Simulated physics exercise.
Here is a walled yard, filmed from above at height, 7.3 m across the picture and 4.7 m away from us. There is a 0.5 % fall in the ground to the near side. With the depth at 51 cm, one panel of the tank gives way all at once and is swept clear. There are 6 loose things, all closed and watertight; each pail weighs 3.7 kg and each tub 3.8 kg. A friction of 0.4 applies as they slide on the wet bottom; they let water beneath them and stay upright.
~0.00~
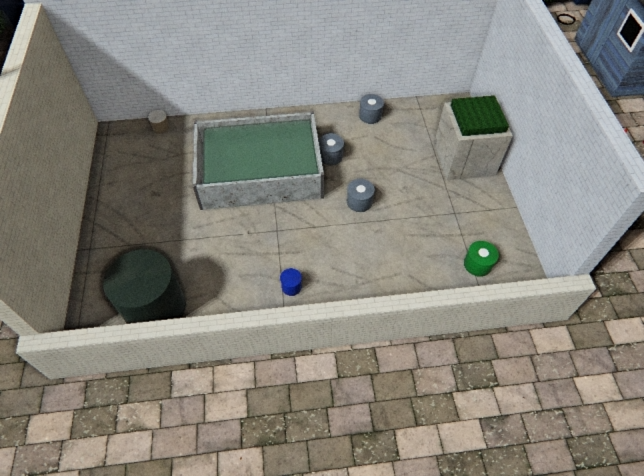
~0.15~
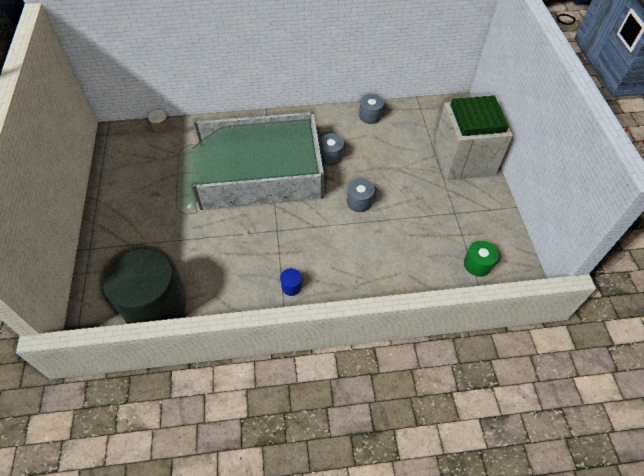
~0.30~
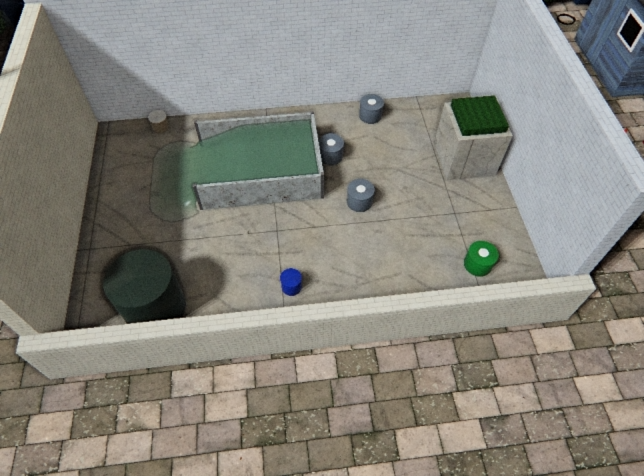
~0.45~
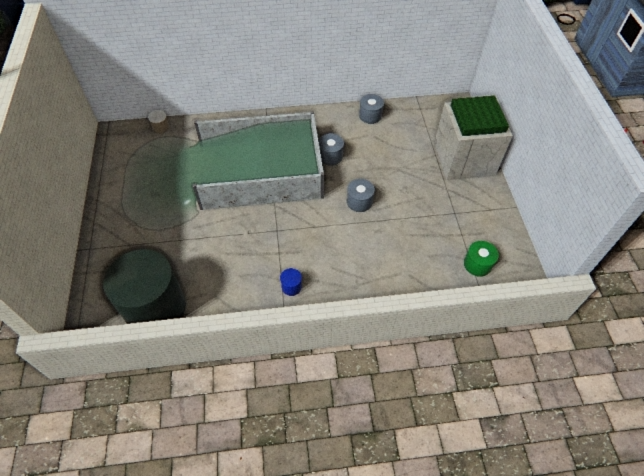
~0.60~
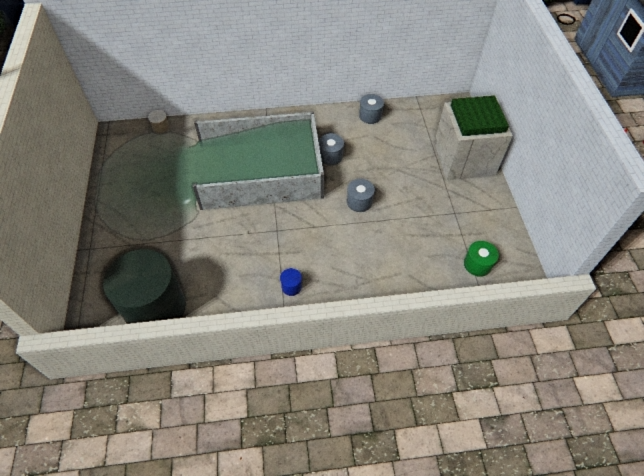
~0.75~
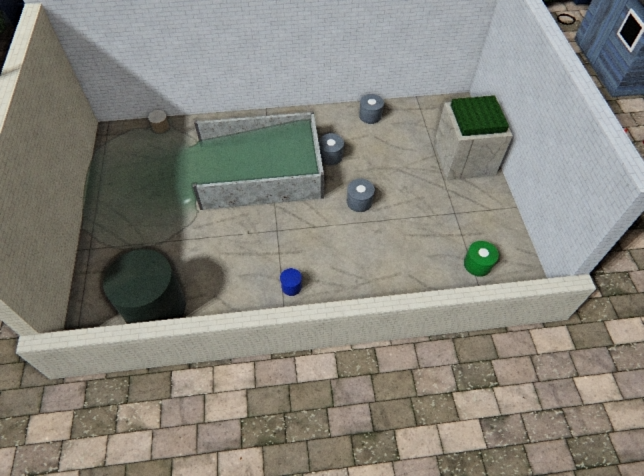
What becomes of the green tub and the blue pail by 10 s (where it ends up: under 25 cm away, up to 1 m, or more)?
Green tub - a short hop; blue pail - a long trip.
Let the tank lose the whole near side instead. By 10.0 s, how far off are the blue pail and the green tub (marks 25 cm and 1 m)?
Note: Blue pail swept well away, green tub swept well away.
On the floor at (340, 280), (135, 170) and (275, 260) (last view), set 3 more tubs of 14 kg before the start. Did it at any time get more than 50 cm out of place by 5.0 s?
In the order listed: Behind the line; across the line; behind the line.
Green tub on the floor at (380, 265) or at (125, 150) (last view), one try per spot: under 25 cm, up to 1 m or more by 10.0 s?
Run one, it gets swept far; run two, it gets swept far.
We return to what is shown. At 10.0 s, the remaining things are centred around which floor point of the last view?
Near (424, 185).
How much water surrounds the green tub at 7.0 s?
Somewhere close to 1 cm.
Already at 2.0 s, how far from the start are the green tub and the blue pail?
About 0 cm and 0 cm, respectively.
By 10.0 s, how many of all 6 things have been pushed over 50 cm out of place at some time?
The total is 5.
After 2.0 s the green tub is near (484, 253), 0.0 m from its start, aground; the blue pail is near (291, 277), 0.0 m from its start, aground; 1 afloat.
After 4.5 s the green tub is near (484, 253), 0.0 m from its start, aground; the blue pail is near (291, 277), 0.0 m from its start, aground; 1 afloat.
After 7.0 s the green tub is near (484, 253), 0.0 m from its start, aground; the blue pail is near (355, 279), 1.0 m from its start, aground; 2 afloat.
After 10.0 s the green tub is near (529, 242), 0.7 m from its start, afloat; the blue pail is near (443, 270), 2.3 m from its start, aground; 4 afloat.
